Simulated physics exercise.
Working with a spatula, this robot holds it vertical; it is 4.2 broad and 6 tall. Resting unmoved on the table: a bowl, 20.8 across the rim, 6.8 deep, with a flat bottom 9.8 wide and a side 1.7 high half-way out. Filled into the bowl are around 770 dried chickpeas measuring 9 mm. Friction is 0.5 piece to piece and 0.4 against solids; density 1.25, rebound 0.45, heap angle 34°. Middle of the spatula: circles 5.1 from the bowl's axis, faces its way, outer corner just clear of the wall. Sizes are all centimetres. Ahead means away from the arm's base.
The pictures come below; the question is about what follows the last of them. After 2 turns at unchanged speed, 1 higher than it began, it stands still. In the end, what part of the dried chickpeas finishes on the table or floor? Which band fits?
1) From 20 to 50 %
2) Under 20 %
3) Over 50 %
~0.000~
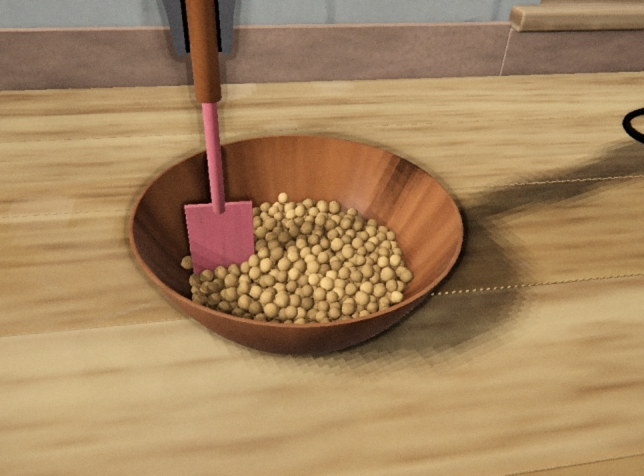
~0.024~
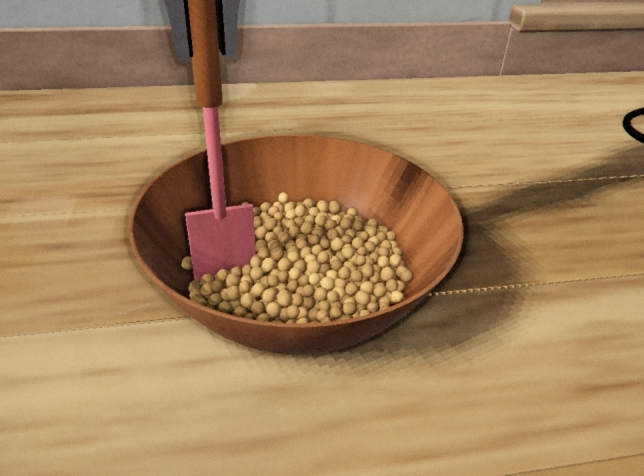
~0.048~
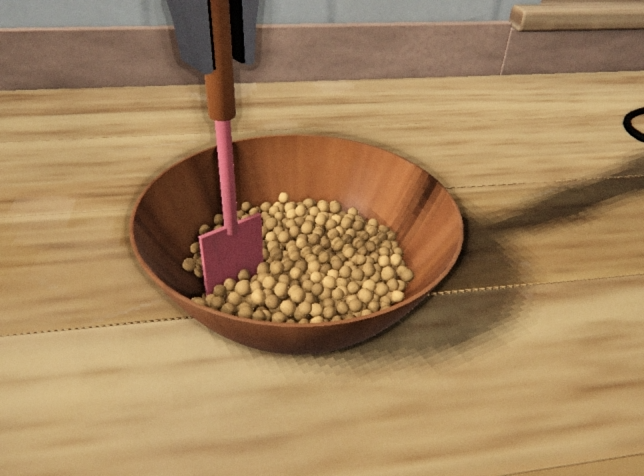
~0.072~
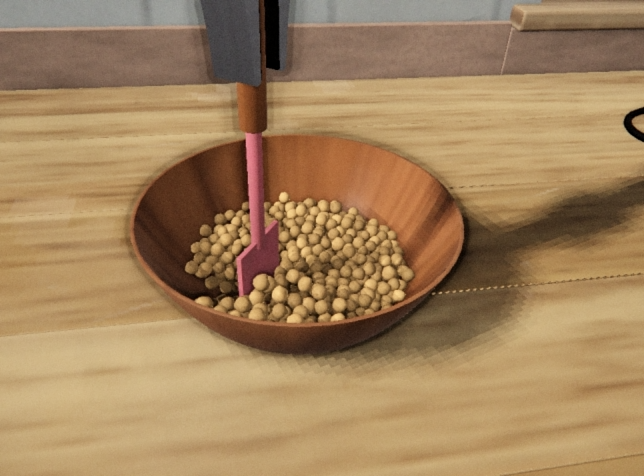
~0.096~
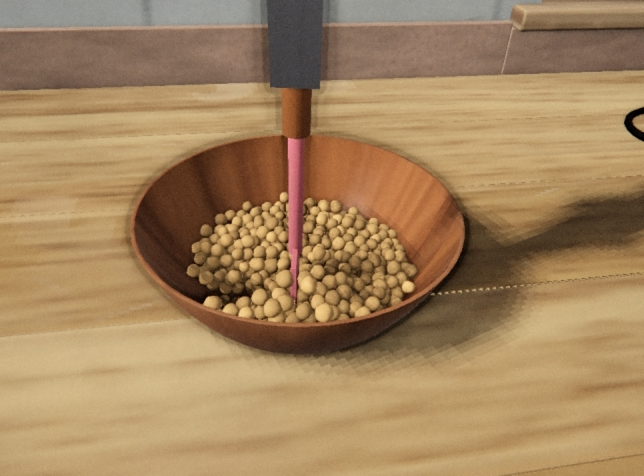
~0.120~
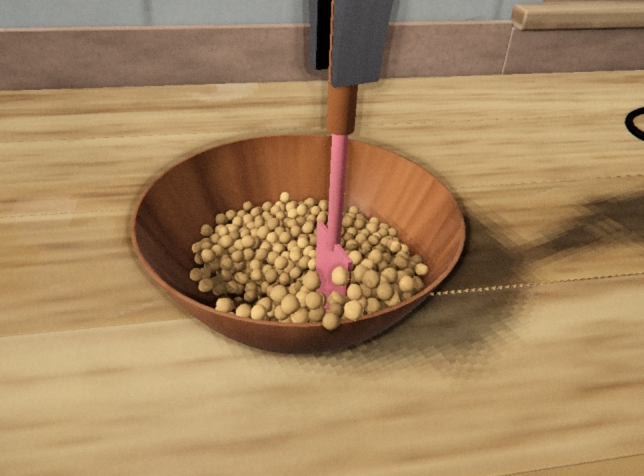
From 20 to 50 %.
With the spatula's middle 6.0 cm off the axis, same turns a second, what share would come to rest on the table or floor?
It would be near 10 per cent.
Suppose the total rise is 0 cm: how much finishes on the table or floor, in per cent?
That works out to some 45 per cent.
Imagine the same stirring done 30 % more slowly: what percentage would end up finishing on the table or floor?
Estimate: Near 10 in a hundred.
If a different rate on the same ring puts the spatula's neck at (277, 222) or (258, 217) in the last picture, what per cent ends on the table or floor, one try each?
Well, about 10 percent the first time and about 0 percent the second.
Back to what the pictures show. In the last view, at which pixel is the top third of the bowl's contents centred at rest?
I'd put it at about (297, 251).
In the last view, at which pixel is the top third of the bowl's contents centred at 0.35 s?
Centre estimate: Approx. (211, 213) px.
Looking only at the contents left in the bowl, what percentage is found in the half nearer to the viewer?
About 50 %.
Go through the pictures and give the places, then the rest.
The spatula neck at (217, 184), 0° round; upper third of the load around (301, 253), from x 190 to 405, top at y 200; 772 in the bowl, in the first picture.
The spatula neck at (218, 189), 8° round; upper third of the load around (297, 256), from x 190 to 405, top at y 200, in the second picture.
The spatula neck at (229, 204), 29° round; upper third of the load around (295, 265), from x 190 to 410, top at y 200, in the third picture.
The spatula neck at (257, 218), 54° round; upper third of the load around (302, 270), from x 190 to 410, top at y 200, in the fourth picture.
The spatula neck at (296, 223), 79° round; upper third of the load around (319, 279), from x 195 to 410, top at y 195, in the fifth picture.
The spatula neck at (335, 219), 104° round; upper third of the load around (352, 272), from x 195 to 420, top at y 195; 770 in the bowl, 2 in flight or on the tool, in the sixth picture.
After 0.35 s, 342° round, highest piece 13 above the table; 612 in the bowl, 62 on the table or floor, 98 in flight or on the tool.
After 0.58 s, 220° round, highest piece 11 above the table; 543 in the bowl, 207 on the table or floor, 22 in flight or on the tool.
After 0.89 s, 0° round, highest piece 5 above the table; 538 in the bowl, 233 on the table or floor, 1 in flight or on the tool.
After 1.59 s, 0° round, highest piece 5 above the table; 538 in the bowl, 234 on the table or floor.
In the end, 538 in the bowl, 234 on the table or floor. That is 30 % on the table or floor.
